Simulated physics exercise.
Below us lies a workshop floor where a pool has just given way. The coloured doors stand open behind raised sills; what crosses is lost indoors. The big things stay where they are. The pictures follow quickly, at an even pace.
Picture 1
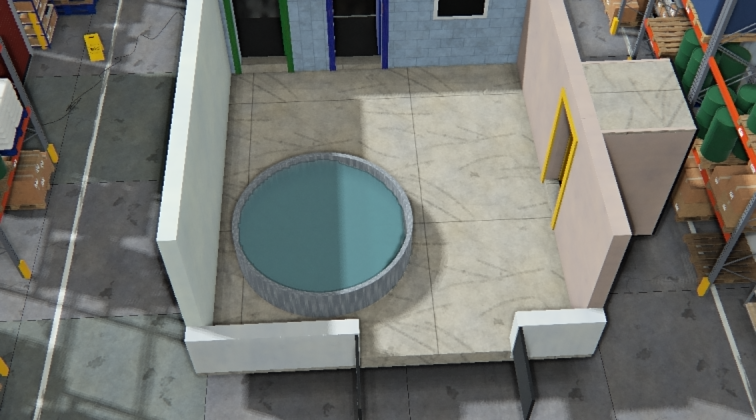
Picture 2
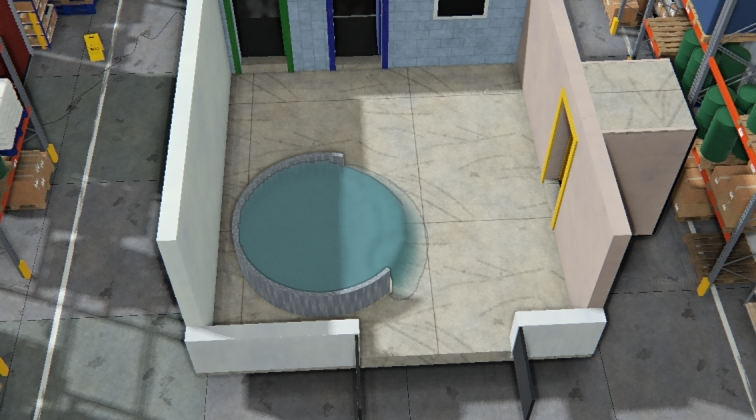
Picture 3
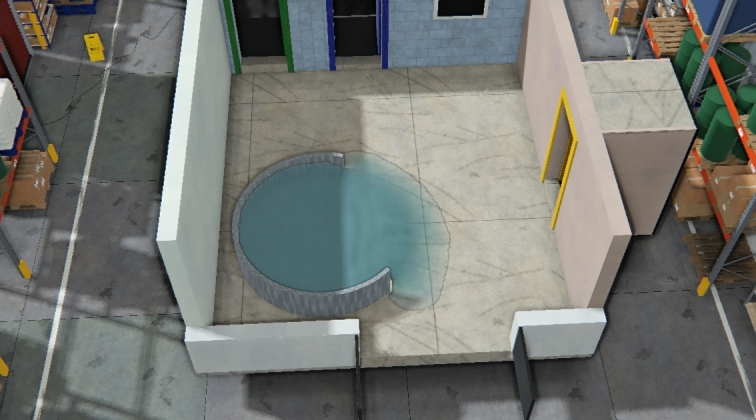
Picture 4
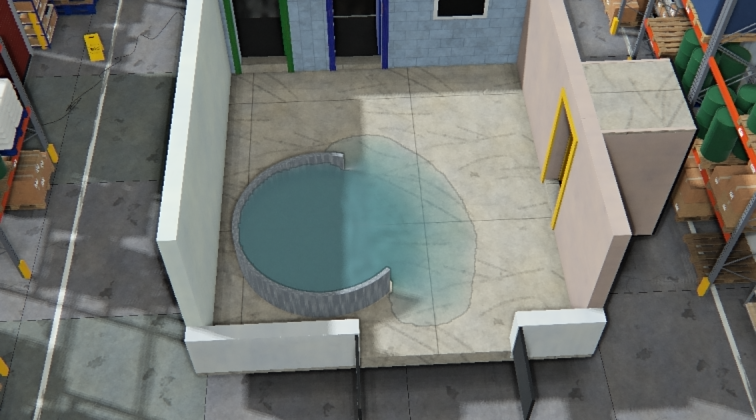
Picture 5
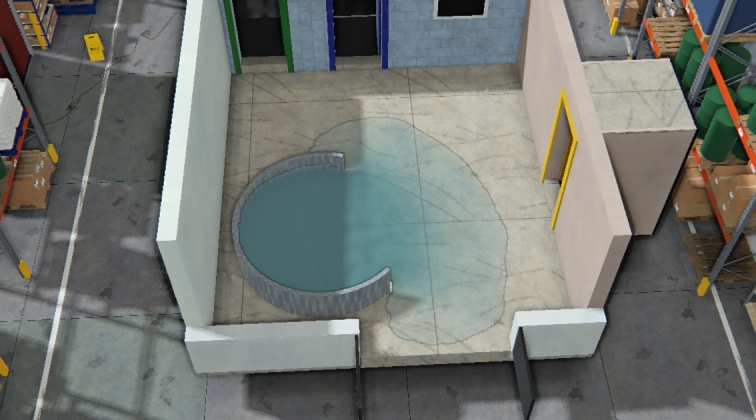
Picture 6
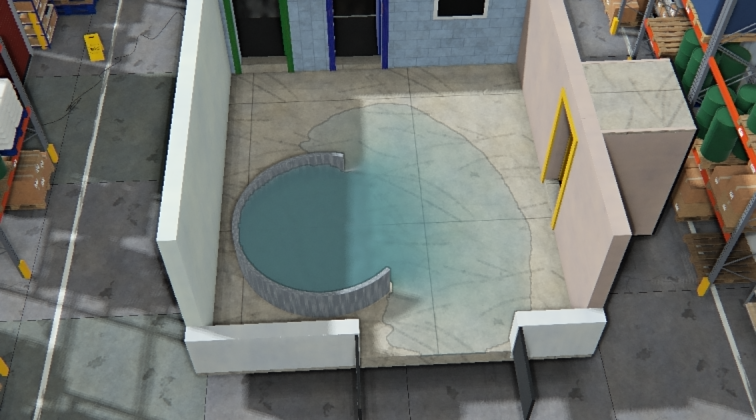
The clip opens on a round, grey-walled pool of still water on a workshop floor, with green- and blue-framed doorways behind it. The right side of the pool's wall gives way and water pours out, then fans across the pale floor, spreading toward the back, the right and the front.
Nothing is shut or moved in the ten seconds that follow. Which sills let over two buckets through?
One by one: The blue door admits no more than that; the yellow door lets in a lot; the green door admits no more than that.
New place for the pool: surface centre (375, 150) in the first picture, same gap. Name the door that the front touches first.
First comes the door marked yellow.
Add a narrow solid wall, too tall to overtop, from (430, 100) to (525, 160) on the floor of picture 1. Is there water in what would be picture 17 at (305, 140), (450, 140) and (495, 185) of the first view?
One after the other: No water, covered, flooded.
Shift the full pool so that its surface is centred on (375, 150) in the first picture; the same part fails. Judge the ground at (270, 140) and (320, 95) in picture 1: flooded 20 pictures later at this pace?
As listed: Not flooded, awash.
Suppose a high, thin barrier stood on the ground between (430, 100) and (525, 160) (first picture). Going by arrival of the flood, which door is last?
It is the one in green.
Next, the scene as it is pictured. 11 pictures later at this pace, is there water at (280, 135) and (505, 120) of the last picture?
One after the other: Clear, awash.
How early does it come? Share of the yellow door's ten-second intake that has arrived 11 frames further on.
I make it 20 per cent.
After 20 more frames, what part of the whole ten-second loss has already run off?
I make it 35 per cent.
A moment on, water covers 65 % of the floor; the blue door wet at the sill, nothing in, the yellow door wet at the sill, nothing in, the green door not reached.
Next, water covers 60 % of the floor; the blue door wet at the sill, nothing in, the yellow door over two buckets in, the green door not reached.
Then, water covers 65 % of the floor; the blue door wet at the sill, nothing in, the yellow door far over two buckets in, the green door wet at the sill, nothing in.
Later, water covers 90 % of the floor; the blue door wet at the sill, nothing in, the yellow door far over two buckets in, the green door wet at the sill, nothing in.
In the end, water covers 95 % of the floor; the blue door wet at the sill, nothing in, the yellow door far over two buckets in, the green door wet at the sill, nothing in.
